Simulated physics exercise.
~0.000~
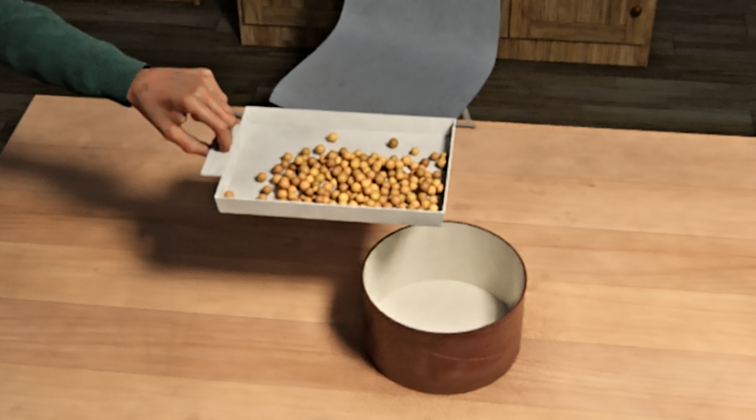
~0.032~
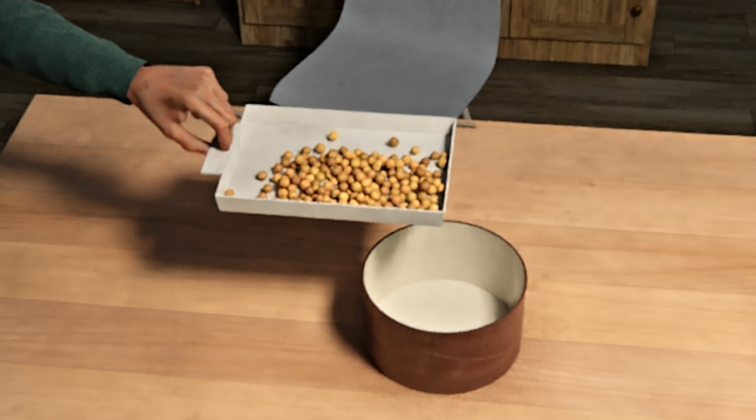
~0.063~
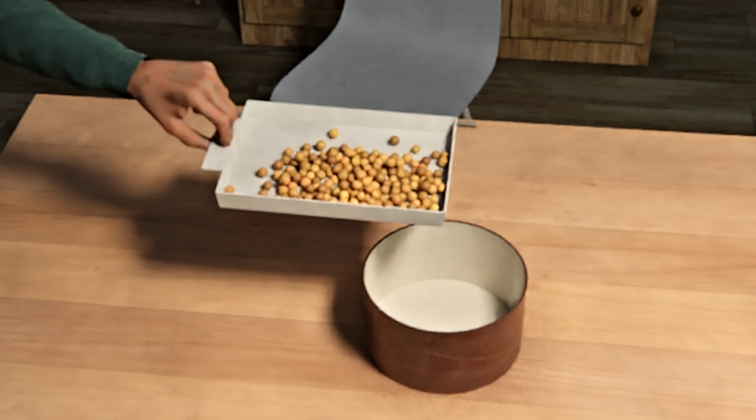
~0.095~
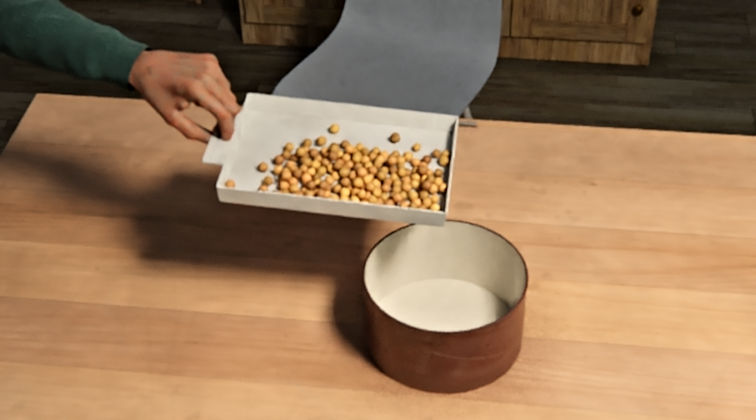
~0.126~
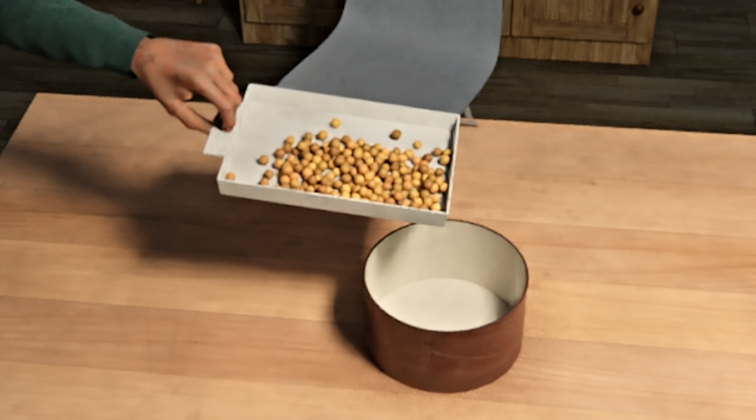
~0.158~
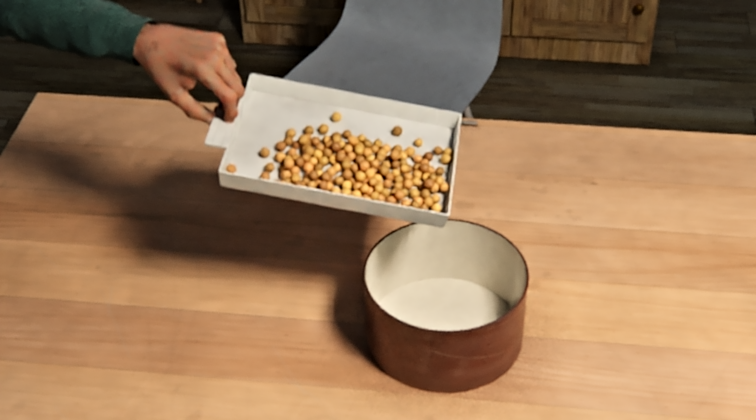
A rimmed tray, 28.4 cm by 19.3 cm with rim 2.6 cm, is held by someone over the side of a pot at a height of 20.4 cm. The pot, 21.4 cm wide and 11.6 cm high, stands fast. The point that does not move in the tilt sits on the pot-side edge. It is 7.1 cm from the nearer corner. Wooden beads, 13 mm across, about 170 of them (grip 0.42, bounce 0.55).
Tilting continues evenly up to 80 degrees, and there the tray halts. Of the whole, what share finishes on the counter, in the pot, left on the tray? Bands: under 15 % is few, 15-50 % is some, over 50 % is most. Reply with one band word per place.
Counter few, pot most, tray some.
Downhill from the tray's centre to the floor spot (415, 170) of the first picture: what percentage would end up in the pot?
20 %.
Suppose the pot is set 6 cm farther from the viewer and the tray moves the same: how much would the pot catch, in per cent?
Roughly 65 per cent.
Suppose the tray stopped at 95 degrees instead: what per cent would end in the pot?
Roughly 95 percent.
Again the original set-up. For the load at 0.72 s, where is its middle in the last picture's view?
Estimated centre of load: Around (429, 166).
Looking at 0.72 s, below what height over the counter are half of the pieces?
Height: Around 26 cm.
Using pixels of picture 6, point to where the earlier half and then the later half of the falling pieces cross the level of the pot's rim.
(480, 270) first, (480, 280) later, roughly.
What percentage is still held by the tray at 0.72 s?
Roughly 100 percent of the load, I'd say.
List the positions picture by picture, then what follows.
The first frame shows tray tilt 0 degrees, front corners at (218, 196) and (442, 211); middle of the pieces at (351, 182); pot at (444, 274).
The second frame shows tray tilt 0 degrees, front corners at (218, 194) and (442, 211); middle of the pieces at (352, 181).
The third frame shows tray tilt 2 degrees, front corners at (219, 191) and (443, 211); middle of the pieces at (352, 179).
The fourth frame shows tray tilt 4 degrees, front corners at (220, 185) and (444, 211), lowest corner right front; middle of the pieces at (353, 176).
The fifth frame shows tray tilt 7 degrees, front corners at (221, 178) and (446, 212), lowest corner right front; middle of the pieces at (354, 172).
The sixth frame shows tray tilt 10 degrees, front corners at (222, 170) and (447, 213), lowest corner right front; middle of the pieces at (355, 168); pot at (446, 272). Its pace works out near 100 degrees a second.
After 0.49 s, tilt 44 degrees; the tray holds 100 %, the pot 0 %.
After 0.72 s, tilt 68 degrees; the tray holds 100 %, the pot 0 %.
Then, at 1.05 s, tilt 80 degrees; the tray holds 80 %, the pot 10 %.
In the end, at 2.5 s, counter 0 %, pot 60 %, tray 35 %.
